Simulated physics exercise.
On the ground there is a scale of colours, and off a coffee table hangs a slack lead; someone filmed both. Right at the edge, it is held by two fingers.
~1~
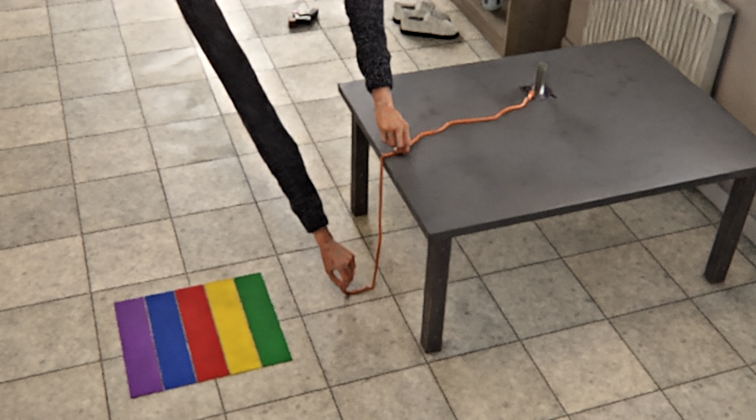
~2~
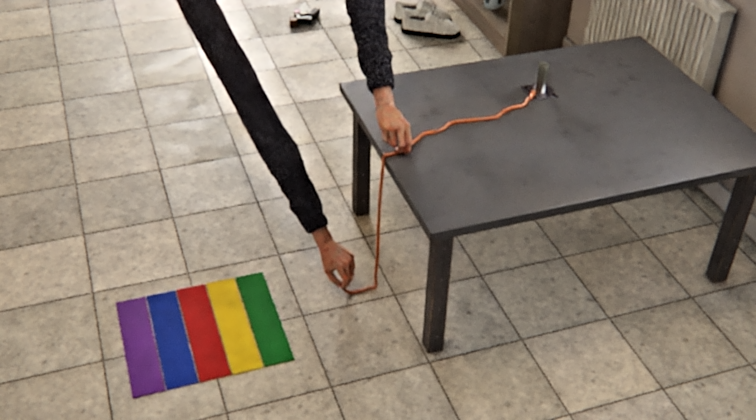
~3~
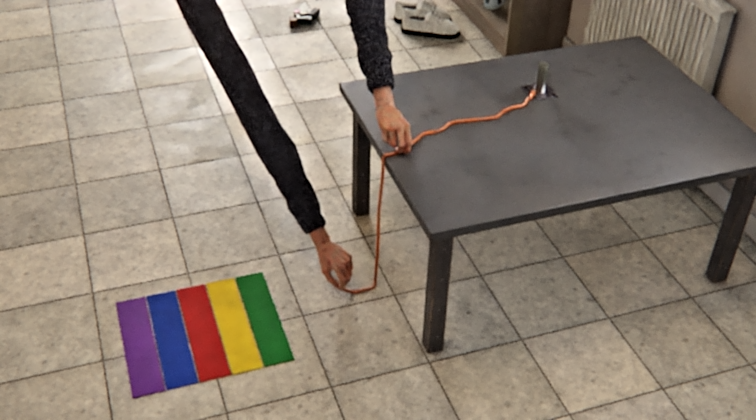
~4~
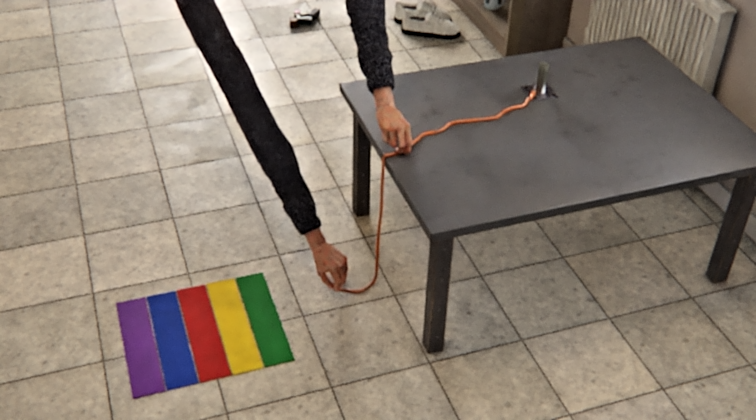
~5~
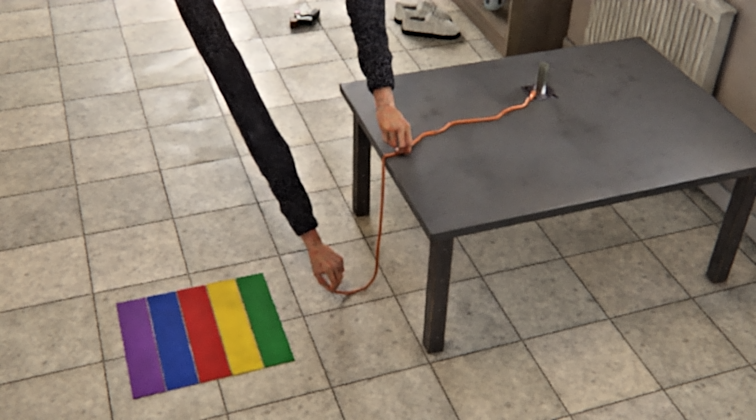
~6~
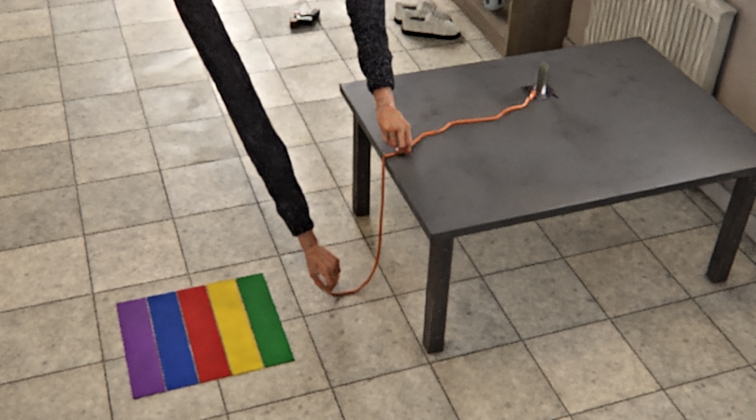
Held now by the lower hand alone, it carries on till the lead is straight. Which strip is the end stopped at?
Stopped at yellow.
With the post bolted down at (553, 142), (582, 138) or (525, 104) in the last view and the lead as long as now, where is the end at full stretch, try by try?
Estimated pixels per try: (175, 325); (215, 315); (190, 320).
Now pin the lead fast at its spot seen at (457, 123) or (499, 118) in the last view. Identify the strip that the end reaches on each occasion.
In order: Yellow, then yellow.
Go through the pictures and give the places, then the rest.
End (342, 286); green (272, 346); yellow (241, 354); red (209, 361); blue (177, 368); purple (143, 376), in the first picture.
End (341, 286); lead through (522, 106) (469, 121) (420, 137) (382, 171) (378, 225) (376, 273), in the second picture.
End (339, 286), in the third picture.
End (334, 288); lead through (522, 106) (470, 121) (420, 137) (383, 171) (380, 225) (376, 273), in the fourth picture.
End (330, 289), in the fifth picture.
End (326, 290); lead through (522, 106) (470, 121) (420, 137) (383, 172) (381, 225) (372, 275), in the sixth picture.
Soon after, end near (285, 299); short of the strips.
After that, end near (248, 307); over green.
At the stop, end near (225, 312); over yellow. It halts on the yellow strip.
